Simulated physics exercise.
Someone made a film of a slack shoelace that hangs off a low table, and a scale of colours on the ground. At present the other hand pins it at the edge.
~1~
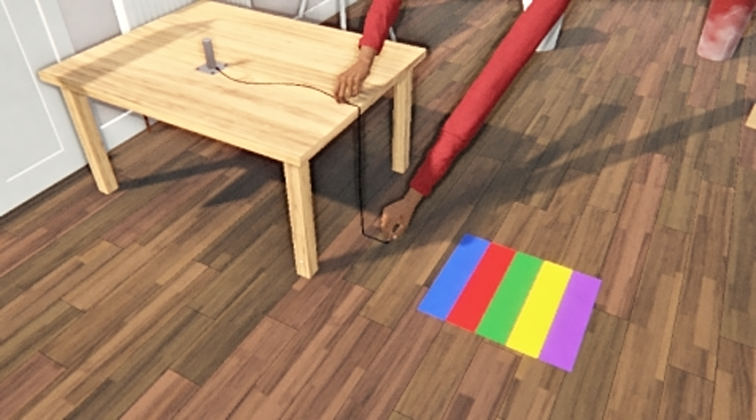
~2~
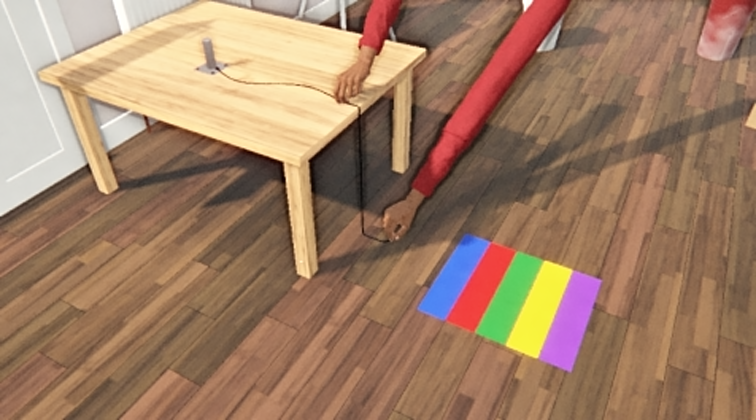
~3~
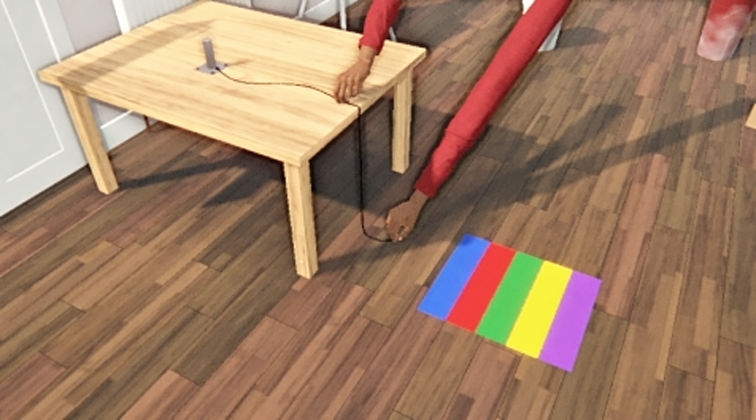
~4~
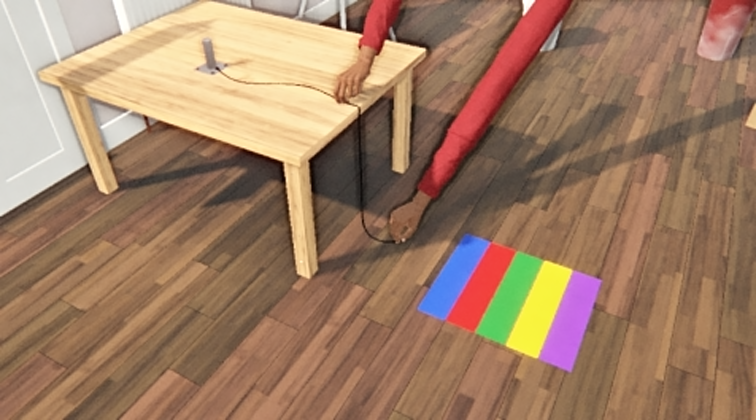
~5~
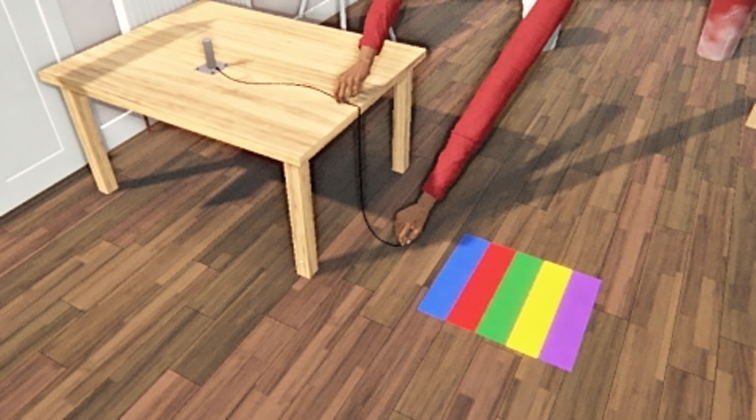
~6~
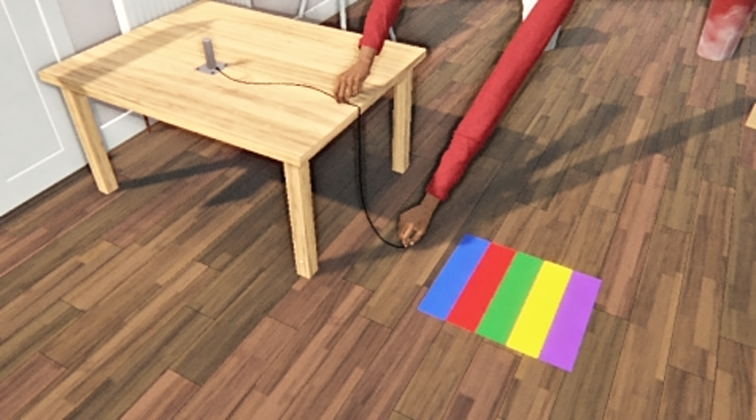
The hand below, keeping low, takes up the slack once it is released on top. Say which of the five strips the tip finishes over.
Red.
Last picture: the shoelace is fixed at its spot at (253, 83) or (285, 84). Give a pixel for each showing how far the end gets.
Respectively, (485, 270) and (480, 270).
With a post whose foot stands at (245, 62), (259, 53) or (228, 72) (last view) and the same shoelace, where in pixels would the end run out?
Estimated pixels per try: (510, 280); (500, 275); (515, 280).
Soon after, end near (435, 253); short of the strips.
After that, end near (468, 265); over blue.
At the stop, end near (488, 272); over red. Over red.
